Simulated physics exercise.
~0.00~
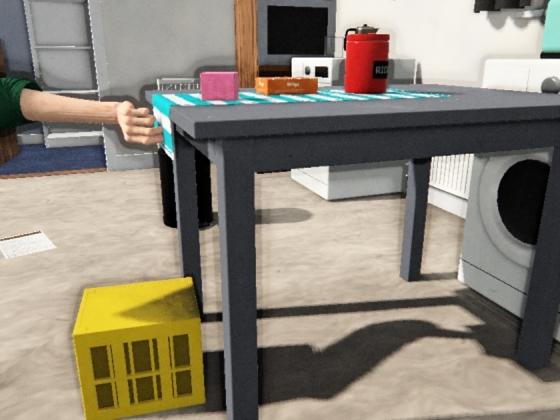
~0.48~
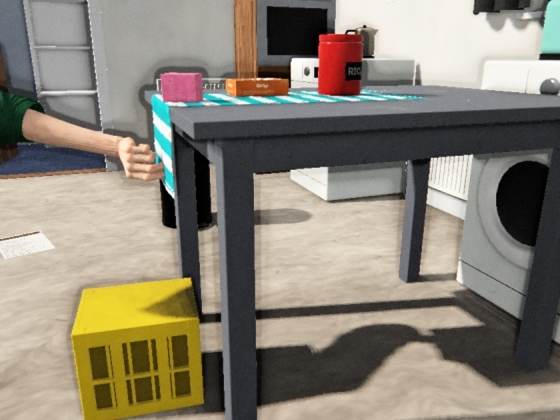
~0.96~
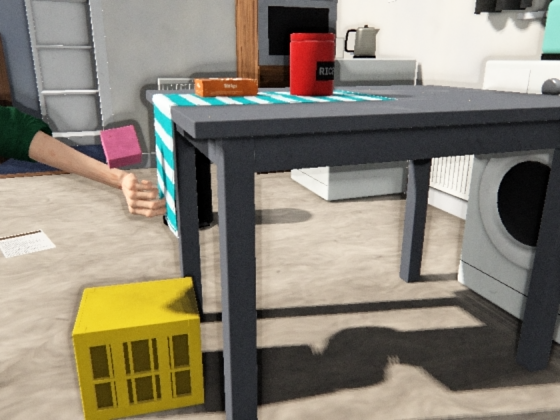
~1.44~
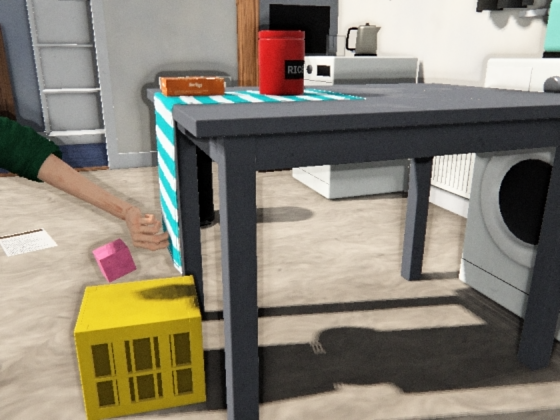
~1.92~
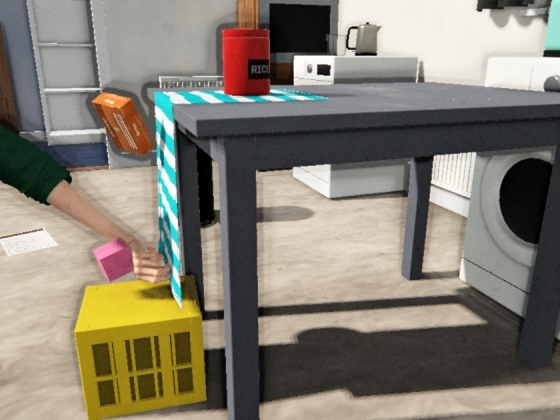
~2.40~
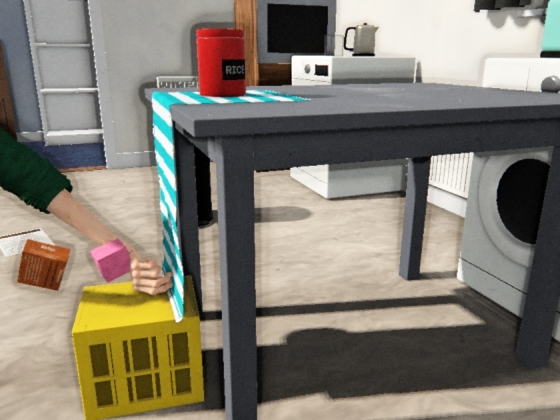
A hand tugged a striped turquoise tea towel down over the left end of a gray table, carrying a red canister along, still upright, as the pink block and then the orange packet fell off, and the towel's hem reached the yellow crate.
